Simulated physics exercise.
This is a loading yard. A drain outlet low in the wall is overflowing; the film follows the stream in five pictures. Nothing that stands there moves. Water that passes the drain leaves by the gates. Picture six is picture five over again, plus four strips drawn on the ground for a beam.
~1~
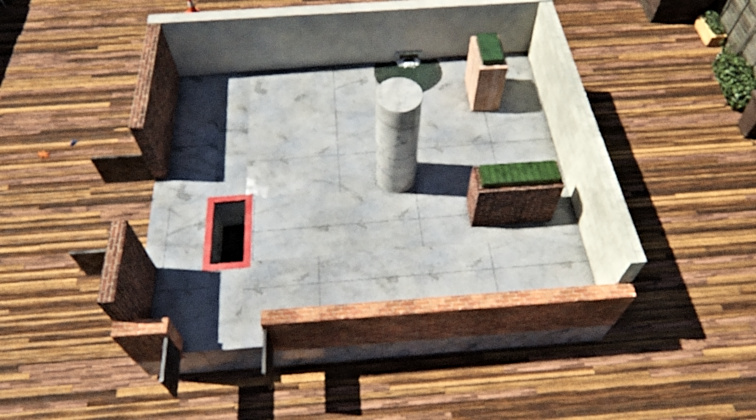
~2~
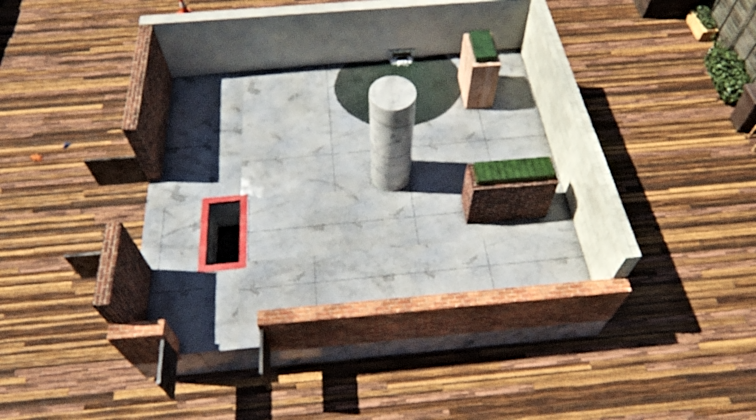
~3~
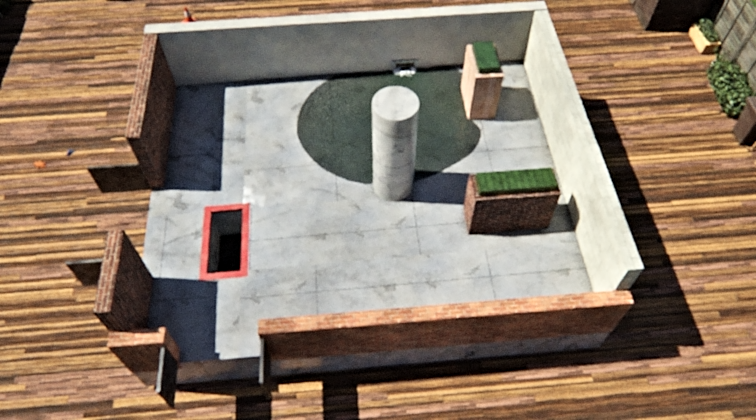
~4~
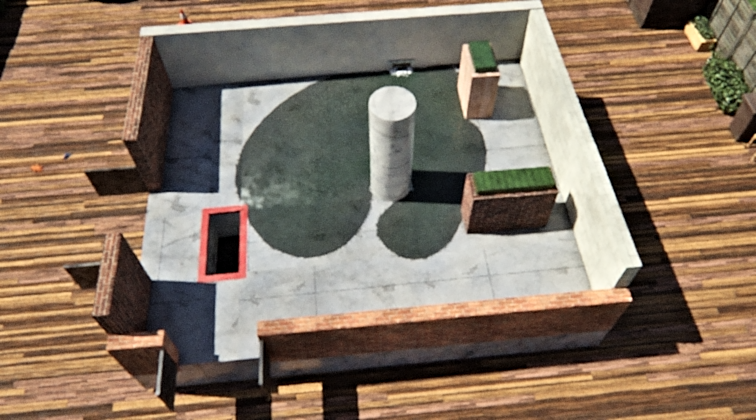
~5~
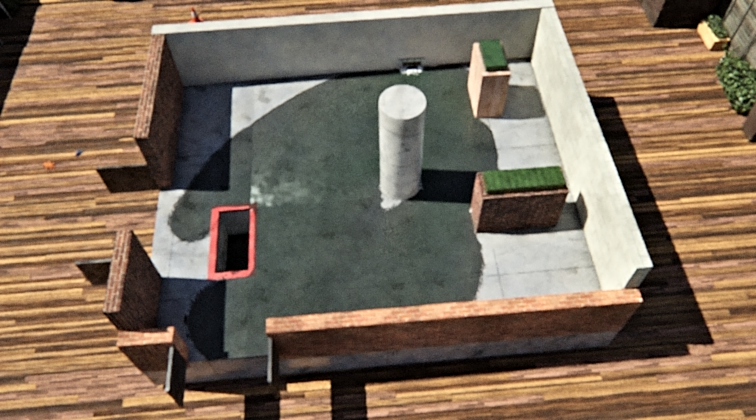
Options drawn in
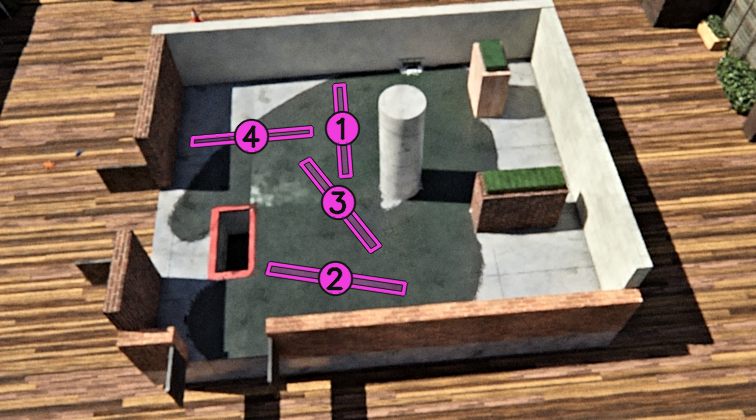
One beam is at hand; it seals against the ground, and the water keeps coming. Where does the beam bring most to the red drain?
2.
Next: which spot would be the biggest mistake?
Here it is spot 1.
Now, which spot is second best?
That would be 4.
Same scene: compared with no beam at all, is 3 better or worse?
It is worse.
On the marked copy, 1 from (345, 176) to (339, 85); 2 from (268, 268) to (404, 288); 3 from (305, 161) to (375, 248); 4 from (192, 141) to (311, 131).
For spot 1, about 13 % of the stream goes into the red drain, about 87 % out by the gates.
For spot 2, about 64 % of the stream goes into the red drain, about 36 % out by the gates.
For spot 3, about 18 % of the stream goes into the red drain, about 82 % out by the gates.
For spot 4, about 30 % of the stream goes into the red drain, about 70 % out by the gates.
